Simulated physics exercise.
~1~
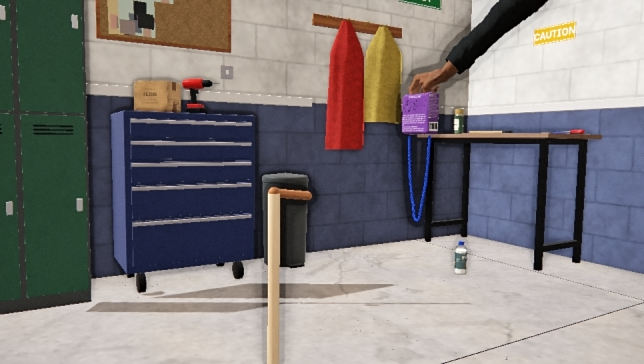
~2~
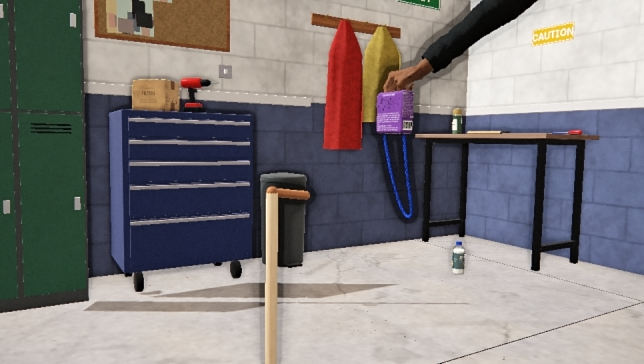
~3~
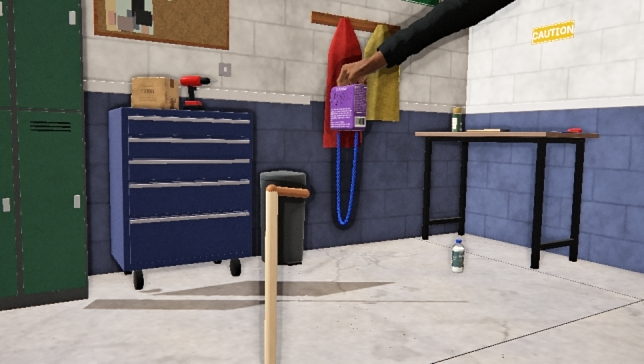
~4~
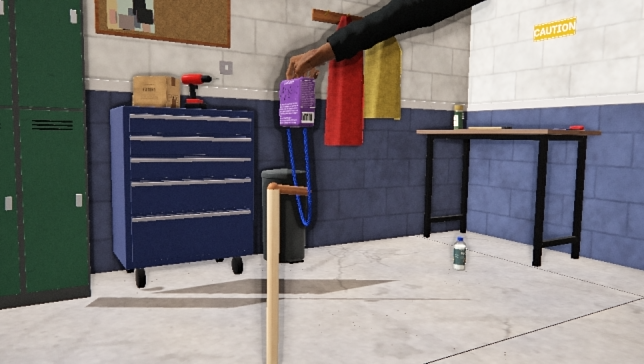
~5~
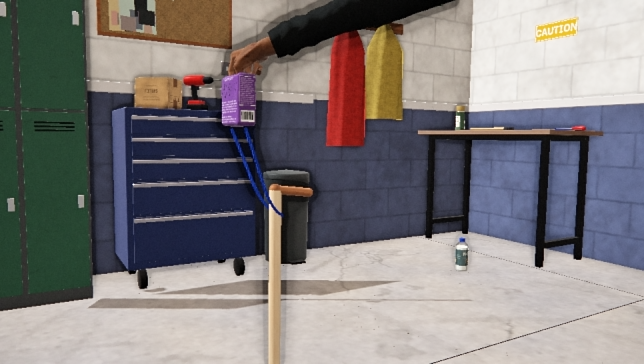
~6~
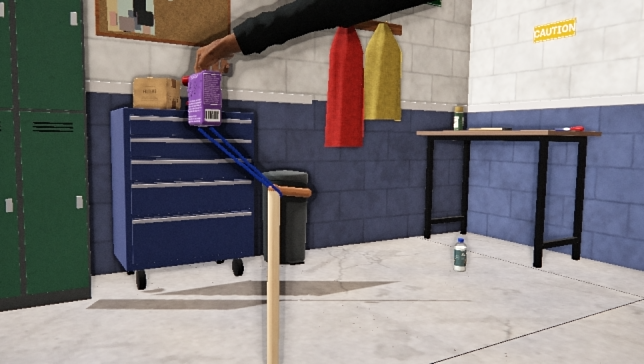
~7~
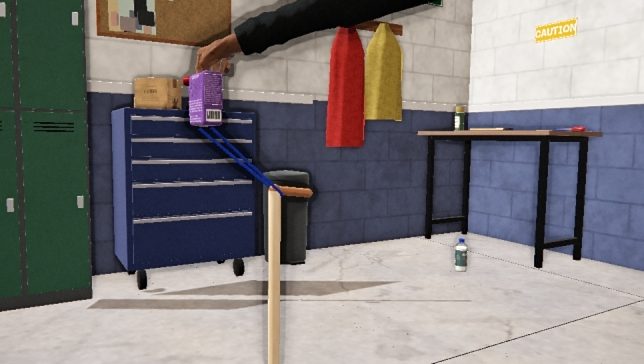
A purple pouch with a blue cord loop hanging beneath it is carried left by a hand from beside a workbench, past hanging red and yellow cloths, until the loop catches on a wooden post, pulls tight, and the hand stops before a blue tool cabinet.
